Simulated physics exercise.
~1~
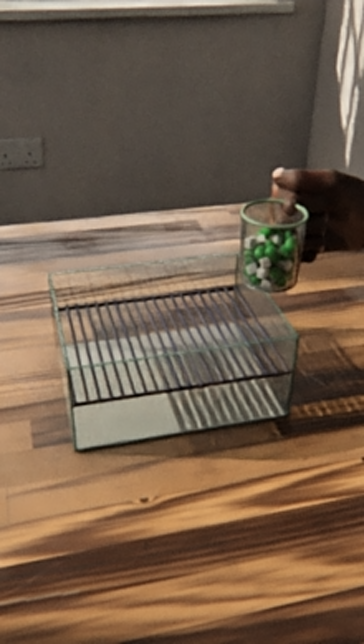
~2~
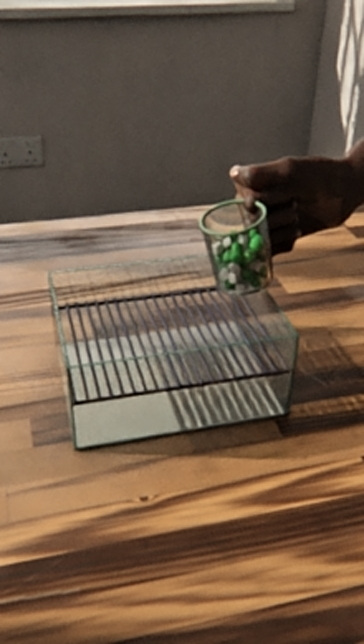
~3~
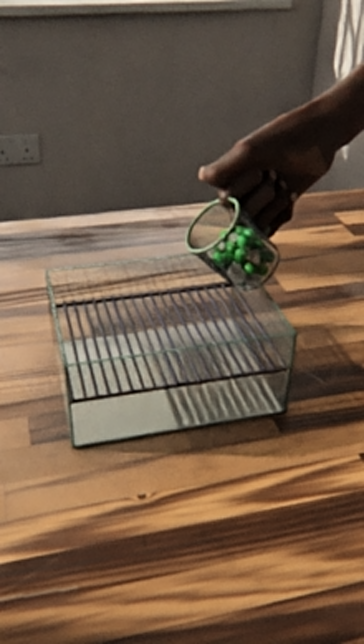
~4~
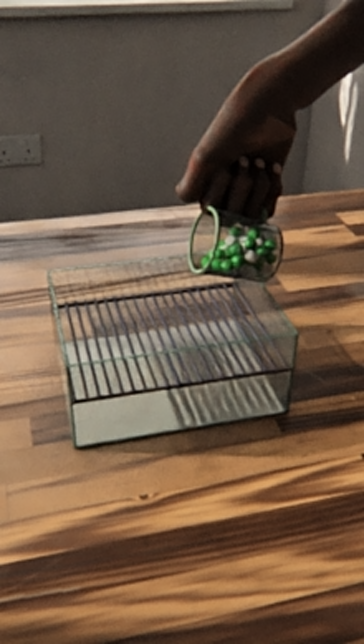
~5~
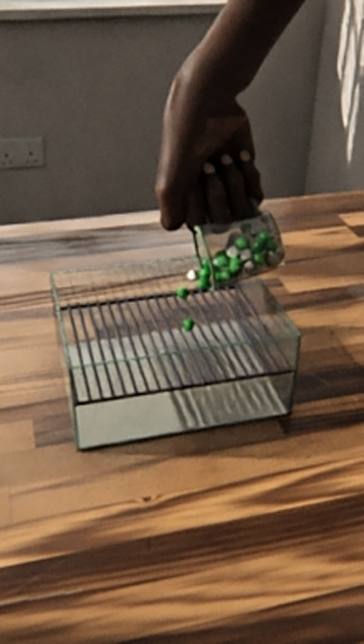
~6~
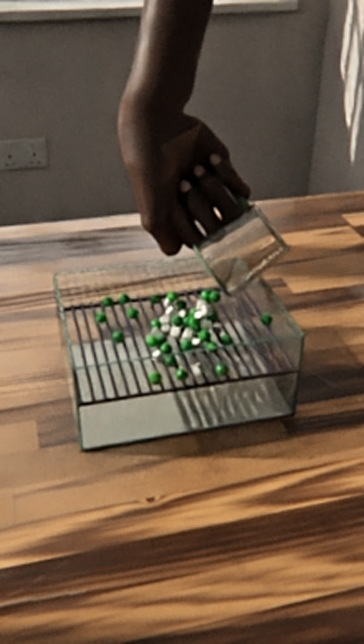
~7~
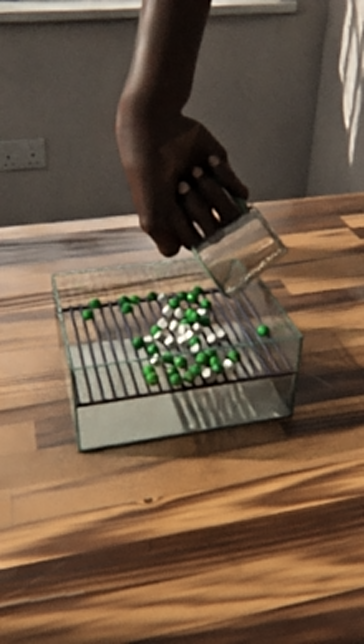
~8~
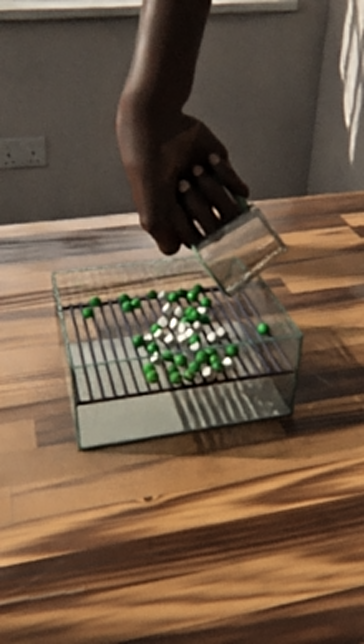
A hand holds a clear cup of small green and white pieces above the right side of a glass box fitted with a rack of dark wires. The box sits on a streaky wooden table before a grey wall with a socket, seen from slightly above by a gently swaying camera. The hand moves left and tips the cup onto its side, and a few pieces start to fall. It turns the cup further until it empties, and the pieces scatter over the wires. Finally, green and white pieces alike rest on the rack, with none beneath, while the hand still holds the upturned cup.
